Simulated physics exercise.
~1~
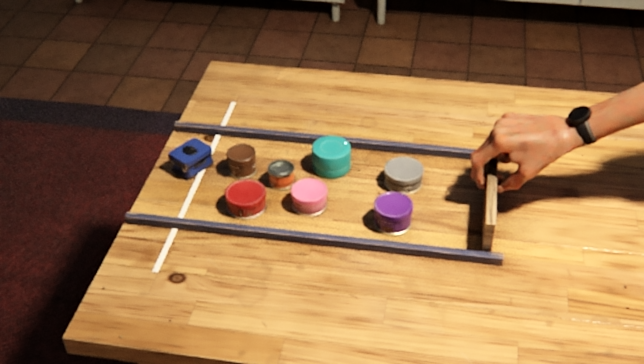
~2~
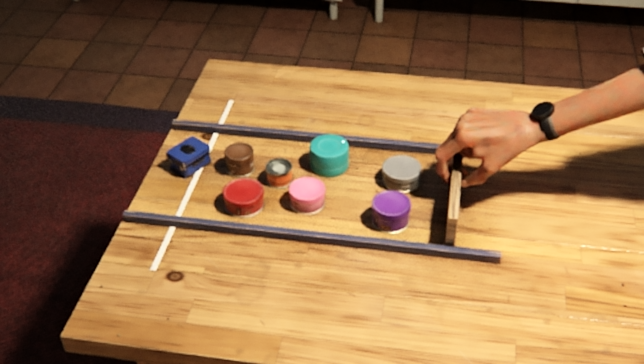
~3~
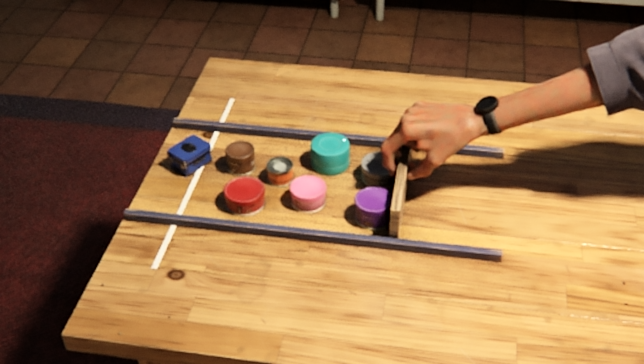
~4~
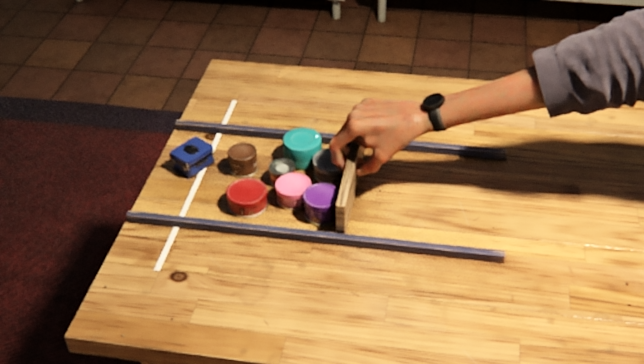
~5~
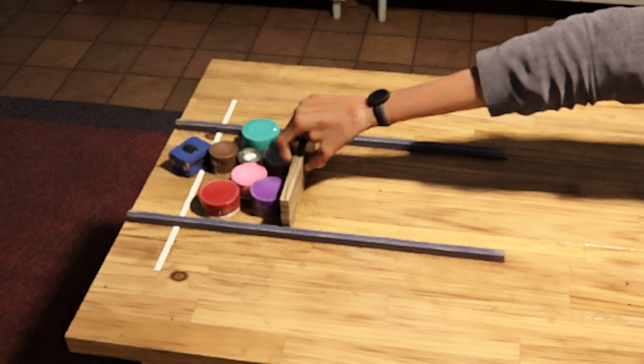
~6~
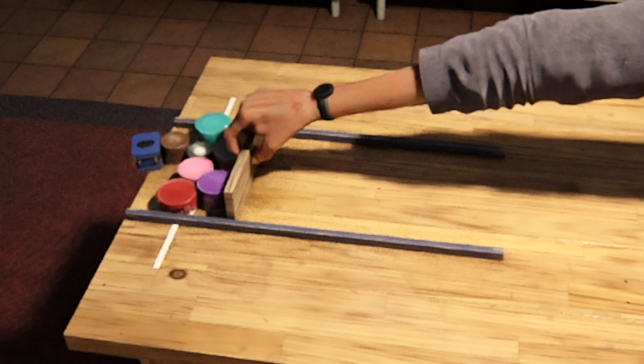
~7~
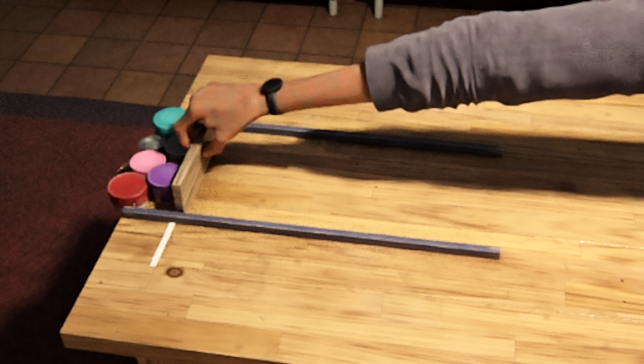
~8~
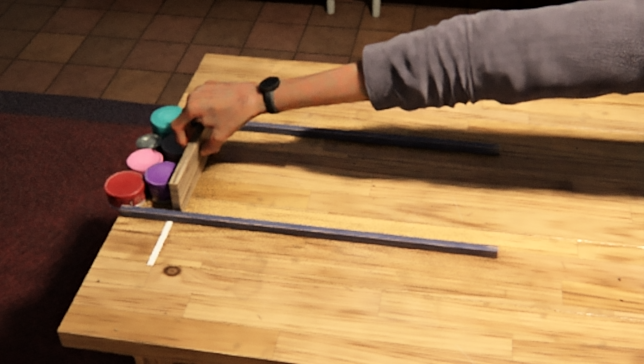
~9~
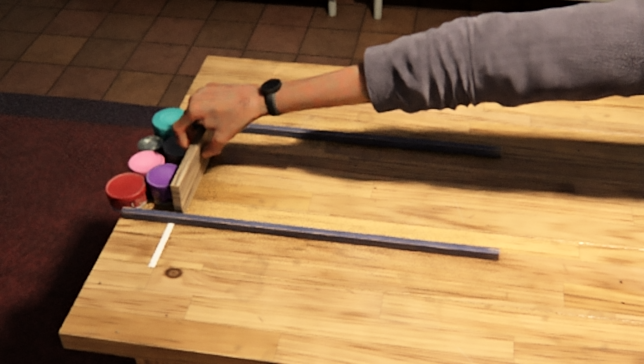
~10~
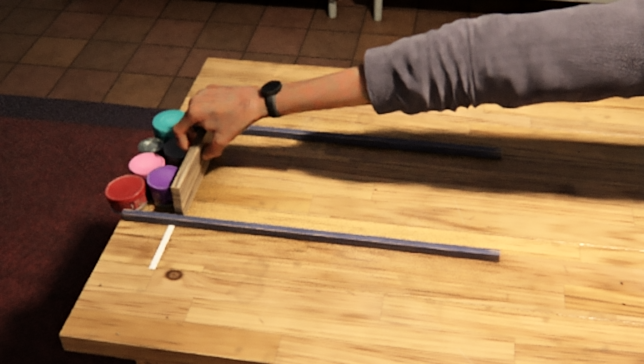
A hand slides an upright board left, pushing small containers together to the table's edge.
